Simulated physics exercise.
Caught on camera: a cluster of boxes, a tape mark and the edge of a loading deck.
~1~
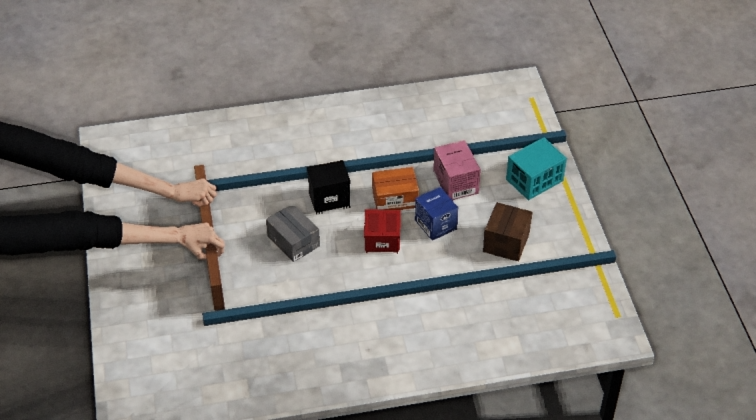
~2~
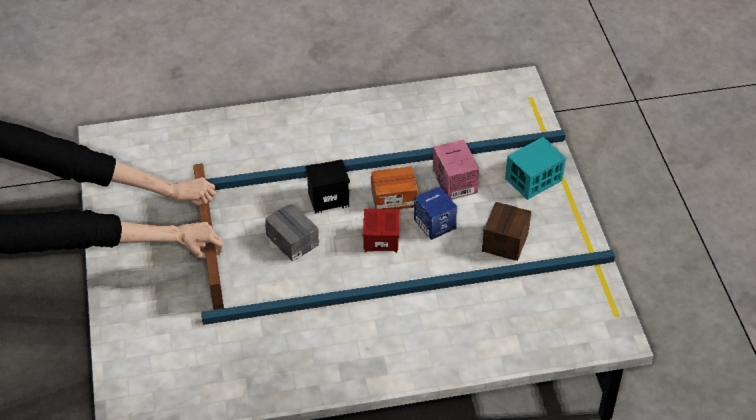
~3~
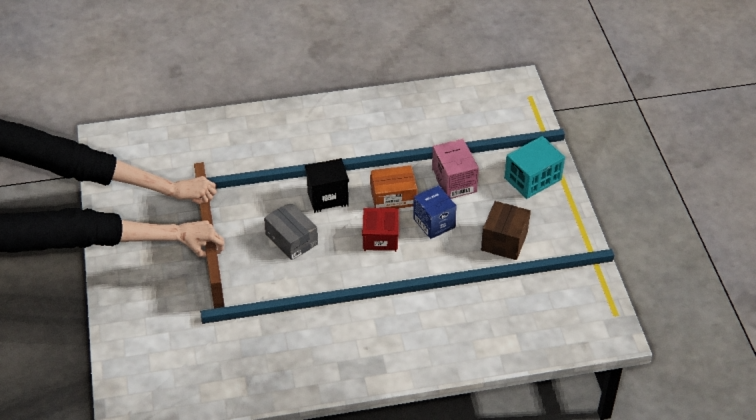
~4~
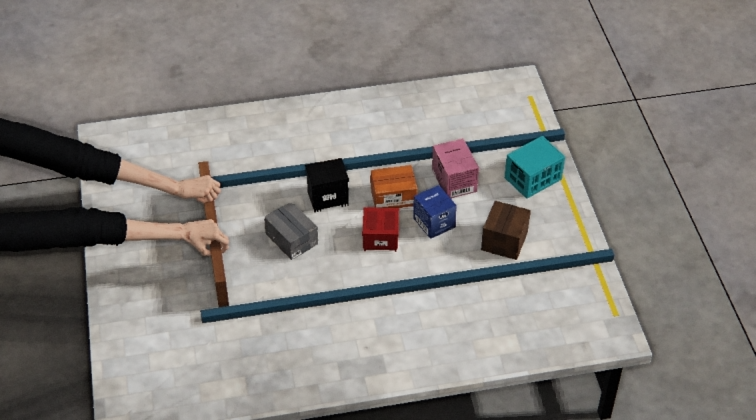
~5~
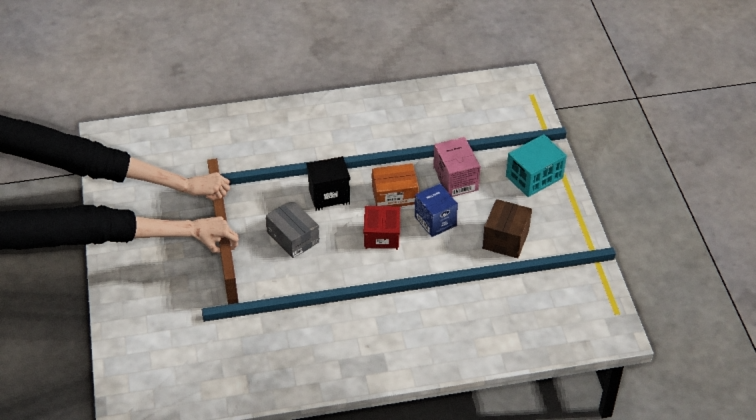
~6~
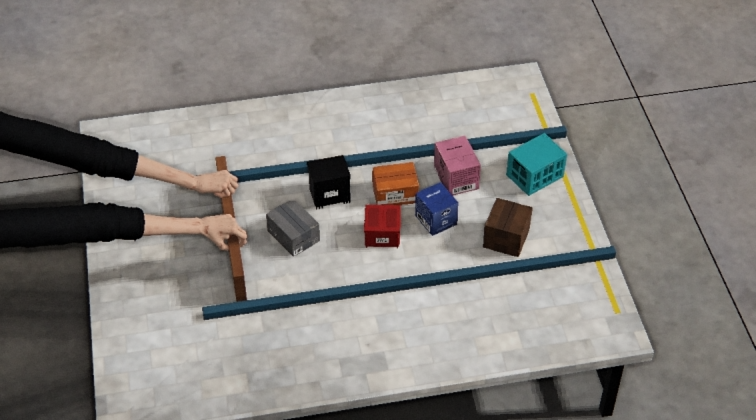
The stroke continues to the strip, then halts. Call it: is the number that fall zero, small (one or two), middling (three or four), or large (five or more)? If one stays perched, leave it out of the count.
It is large.
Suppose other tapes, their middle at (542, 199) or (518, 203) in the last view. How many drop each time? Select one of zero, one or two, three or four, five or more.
In order: Five or more and three to four.
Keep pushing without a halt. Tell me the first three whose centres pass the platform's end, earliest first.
Earliest first: Turquoise crate, pink box, blue box.
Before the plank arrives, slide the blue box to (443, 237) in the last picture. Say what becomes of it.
Note: Blue box is safe.
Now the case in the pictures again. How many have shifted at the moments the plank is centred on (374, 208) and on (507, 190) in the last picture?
So far 6, and 8 at the second.
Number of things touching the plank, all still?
It is in contact with 1.
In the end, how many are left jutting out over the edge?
As for overhanging, the count is 1.
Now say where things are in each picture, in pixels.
Turquoise crate (536, 169); brown box (508, 232); pink box (457, 171); plank (210, 238); tape (572, 199), in the first frame.
Brown box (507, 231); blue box (435, 213), in the second frame.
Pink box (455, 169); orange parcel (393, 188), in the third frame.
Turquoise crate (535, 167); black tote (327, 185), in the fourth frame.
Brown box (507, 229); red tote (382, 228), in the fifth frame.
Turquoise crate (537, 164); brown box (508, 227); pink box (457, 166); plank (231, 229); tape (572, 195), in the sixth frame.
Soon after, none off yet; turquoise crate at rest near (537, 164); brown box at rest near (508, 227); pink box at rest near (457, 166).
After that, none off yet; turquoise crate displaced about its own width near (587, 162); brown box displaced a little near (522, 230); pink box displaced well along near (543, 154).
In the end, the number that fall off is five or more; gone, black tote, red tote, orange parcel, blue box, pink box, brown box and turquoise crate.
